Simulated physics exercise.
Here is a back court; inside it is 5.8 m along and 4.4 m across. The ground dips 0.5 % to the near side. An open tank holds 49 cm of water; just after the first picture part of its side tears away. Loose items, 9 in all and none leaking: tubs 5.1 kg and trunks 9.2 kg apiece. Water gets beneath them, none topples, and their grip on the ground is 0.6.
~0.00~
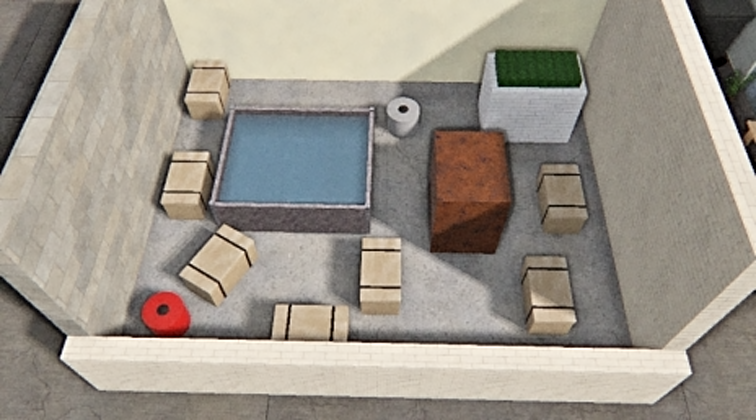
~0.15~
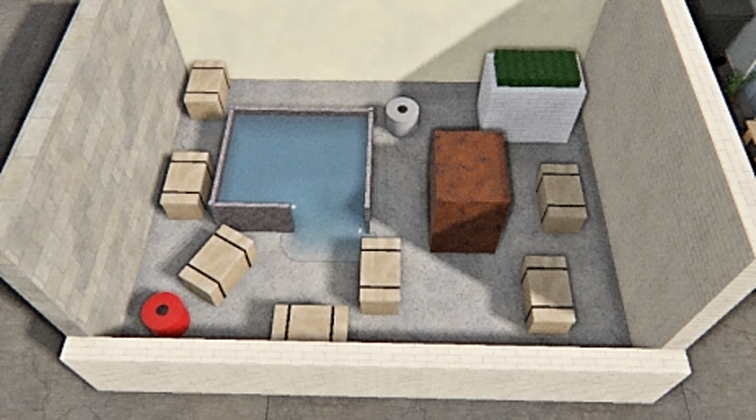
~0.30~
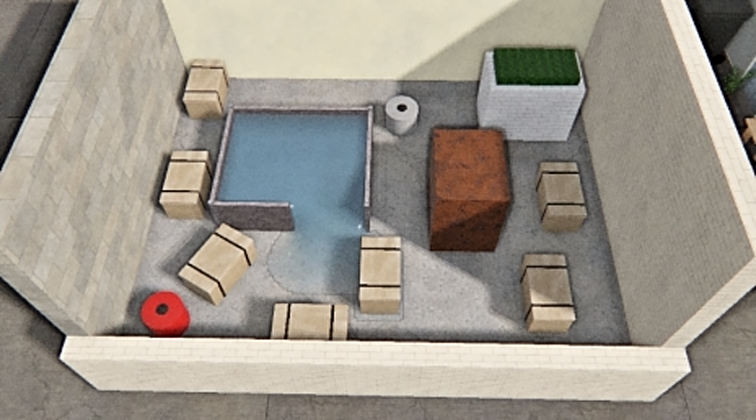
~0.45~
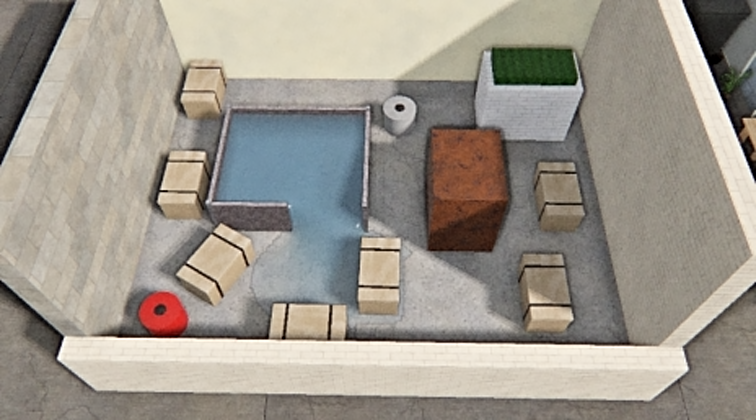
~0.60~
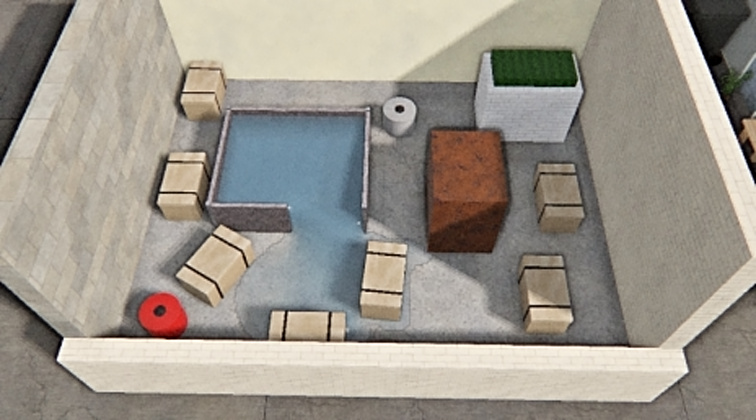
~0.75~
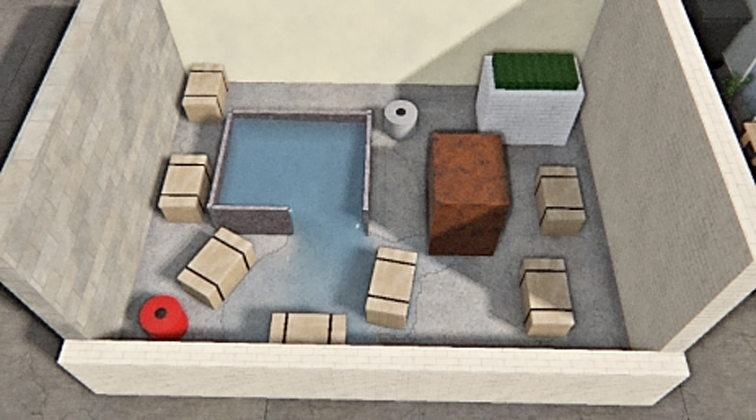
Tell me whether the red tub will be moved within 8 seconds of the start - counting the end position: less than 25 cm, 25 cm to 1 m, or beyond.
Red tub ends far away.
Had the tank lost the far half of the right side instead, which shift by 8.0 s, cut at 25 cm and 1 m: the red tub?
In that case the red tub barely shifts.
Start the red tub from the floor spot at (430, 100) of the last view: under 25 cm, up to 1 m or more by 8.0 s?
It is nudged along.
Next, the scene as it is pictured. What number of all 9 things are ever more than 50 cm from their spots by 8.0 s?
I count 8.
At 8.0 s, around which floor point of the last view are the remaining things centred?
At about (351, 172).
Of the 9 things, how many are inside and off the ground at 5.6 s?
I count 8.
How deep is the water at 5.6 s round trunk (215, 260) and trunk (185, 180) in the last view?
Roughly 6 and 7 cm.
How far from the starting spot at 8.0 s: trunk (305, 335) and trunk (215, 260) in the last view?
In turn: 300 cm, 80 cm.
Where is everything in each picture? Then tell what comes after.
The red tub at (163, 310), on the bottom; water covers 2.7 m2; 0 of 9 have shifted, in the first frame.
The red tub at (162, 310) rests on the ground; 3.2 m2 under water; 0 of 9 have shifted, in the second frame.
The red tub at (162, 310), on the bottom; 3.8 m2 under water; 0 of 9 have shifted, in the third frame.
The red tub at (160, 310), on the bottom; water covers 4.4 m2; 0 of 9 have shifted, in the fourth frame.
The red tub at (160, 311) rests on the ground; 5.0 m2 under water; 2 of 9 have shifted, in the fifth frame.
The red tub at (161, 313) rests on the ground; water covers 5.9 m2; 2 of 9 have shifted, in the sixth frame.
After 1.6 s the red tub is near (158, 310), 0.1 m from its start, aground; 1 afloat.
After 3.6 s the red tub is near (194, 210), 1.4 m from its start, afloat; 4 afloat.
After 5.6 s the red tub is near (180, 158), 2.2 m from its start, afloat; 8 afloat.
After 8.0 s the red tub is near (178, 134), 2.6 m from its start, afloat; 9 afloat.
